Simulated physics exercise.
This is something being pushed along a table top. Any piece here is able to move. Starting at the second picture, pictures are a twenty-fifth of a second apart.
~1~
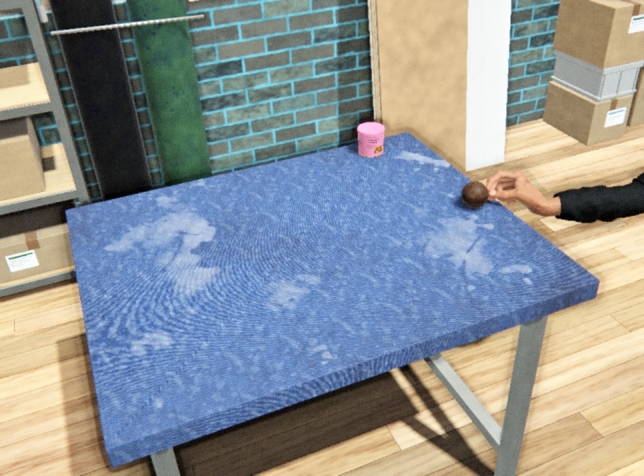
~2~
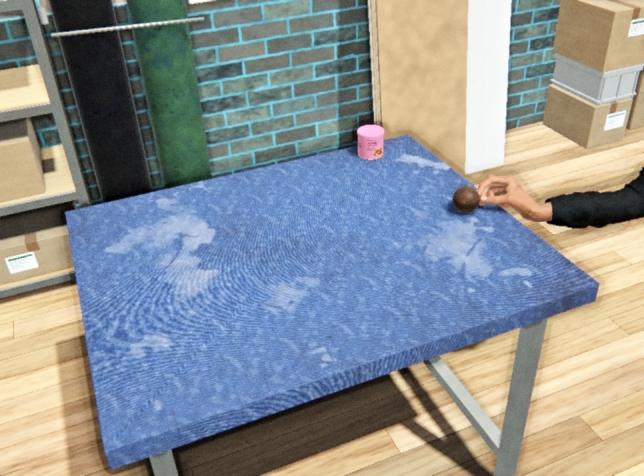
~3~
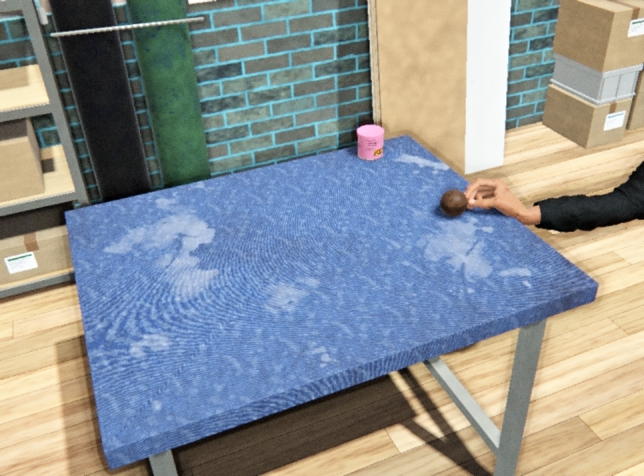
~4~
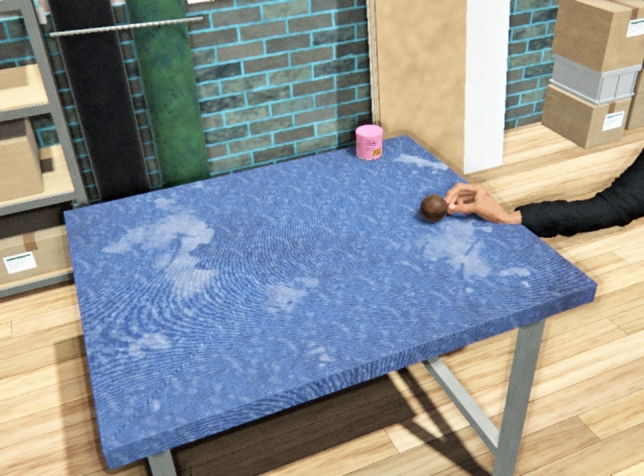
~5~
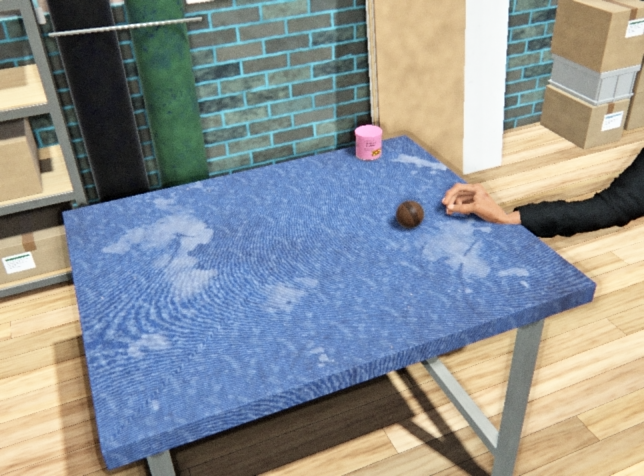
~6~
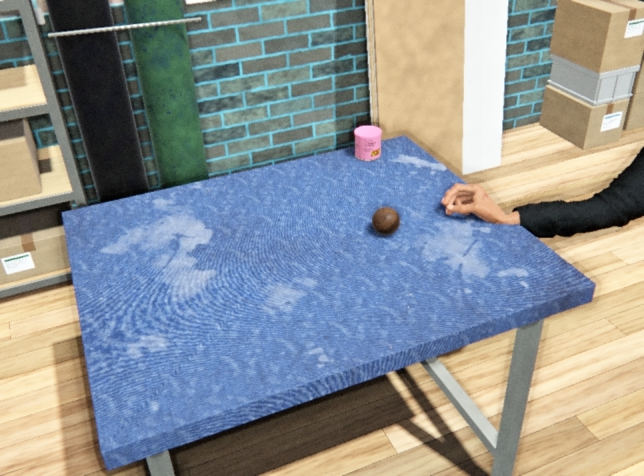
A hand pushes a brown ball left across the blue table, and it rolls away.
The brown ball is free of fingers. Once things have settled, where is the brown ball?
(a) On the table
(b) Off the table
(b) Off the table.
Then, 0.20 s later than the last frame, brown ball moved well along near (264, 254).
Then, 0.60 s later than the last frame, brown ball now off the table.
Then, 0.90 s later than the last frame, things are still on the move.
Then, 1.20 s later than the last frame, as before.
When it is over, off the table, brown ball.
